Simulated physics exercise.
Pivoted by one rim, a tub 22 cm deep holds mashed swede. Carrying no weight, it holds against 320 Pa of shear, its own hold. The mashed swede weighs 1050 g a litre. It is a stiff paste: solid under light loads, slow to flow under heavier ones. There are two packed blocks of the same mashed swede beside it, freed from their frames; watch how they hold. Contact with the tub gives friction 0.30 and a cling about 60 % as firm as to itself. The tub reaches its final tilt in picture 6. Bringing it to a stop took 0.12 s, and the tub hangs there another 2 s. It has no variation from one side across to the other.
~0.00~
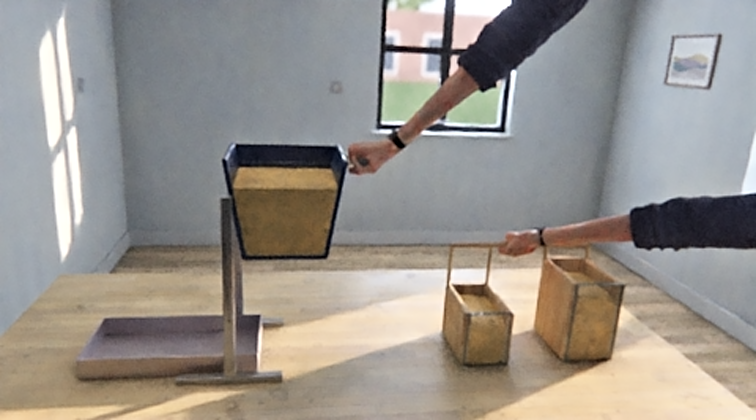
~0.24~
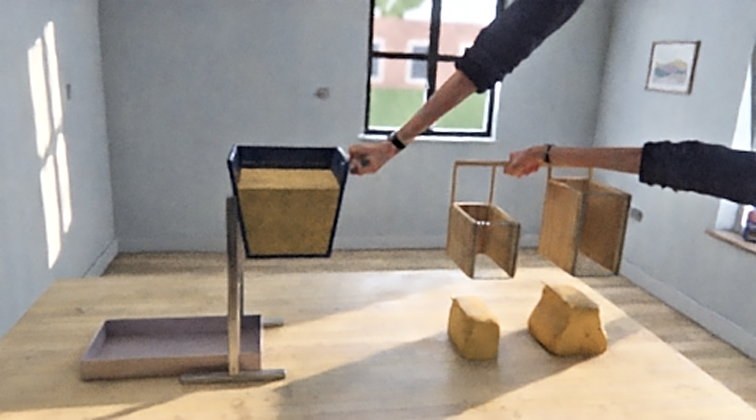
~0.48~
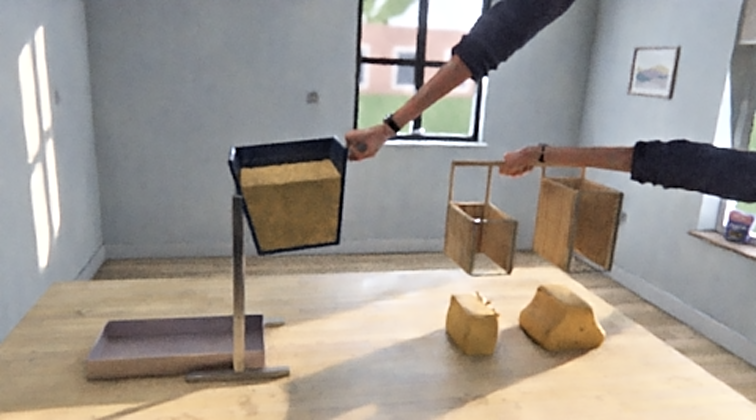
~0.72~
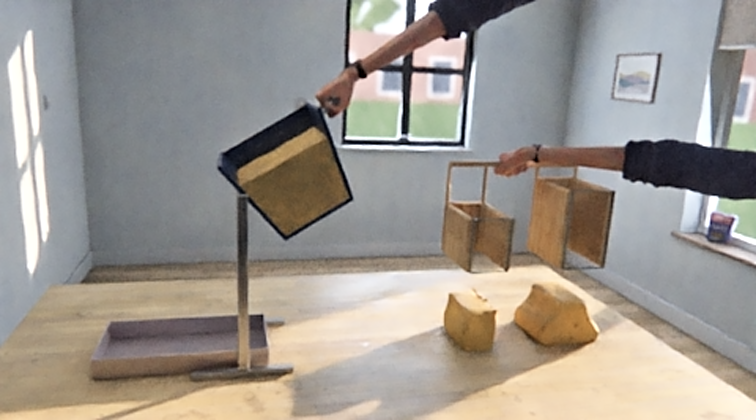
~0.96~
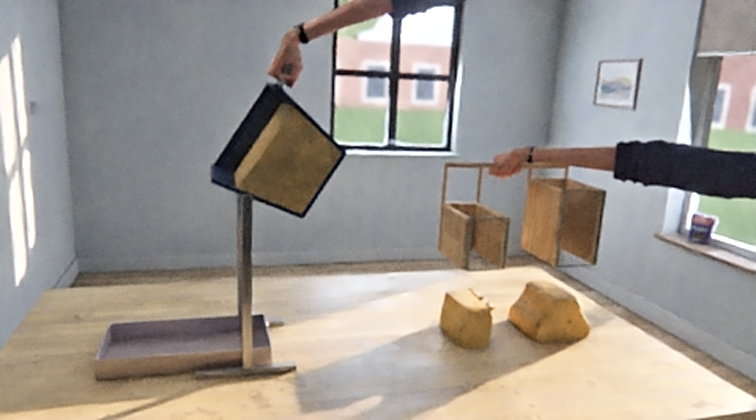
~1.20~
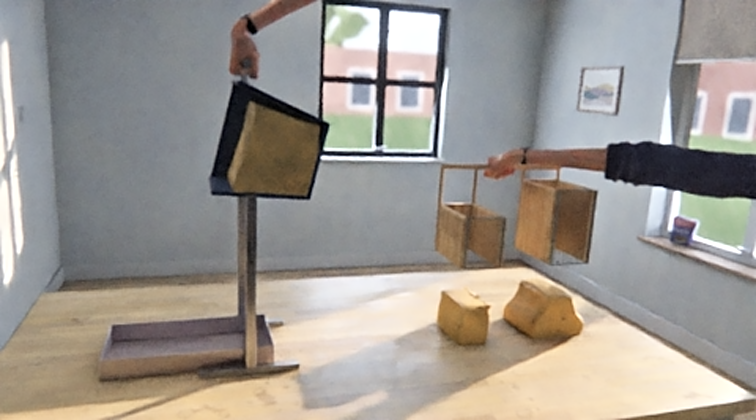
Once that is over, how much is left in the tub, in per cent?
81 %.
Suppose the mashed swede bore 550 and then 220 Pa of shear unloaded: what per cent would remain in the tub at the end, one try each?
Respectively 100 % and 65 %.
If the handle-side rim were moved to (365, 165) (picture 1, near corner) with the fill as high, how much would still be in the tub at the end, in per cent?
About 60 per cent.
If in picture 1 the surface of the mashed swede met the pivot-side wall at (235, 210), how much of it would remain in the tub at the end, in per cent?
I'd put it close to 100 in a hundred.
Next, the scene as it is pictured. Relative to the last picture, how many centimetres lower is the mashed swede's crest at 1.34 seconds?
Around 3 cm below its level in the last picture.
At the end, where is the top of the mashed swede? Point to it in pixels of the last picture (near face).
Roughly at pixel (284, 137).
By 1.34 s, the tub is at 77 degrees and holds 100 %.
By 1.51 s, the tub is at 77 degrees and holds 94 %.
By 1.68 s, the tub is at 77 degrees and holds 89 %.
By 1.85 s, the tub is at 77 degrees and holds 84 %.
By 3.20 s, at the end, the tub is at 77 degrees and holds 81 %.
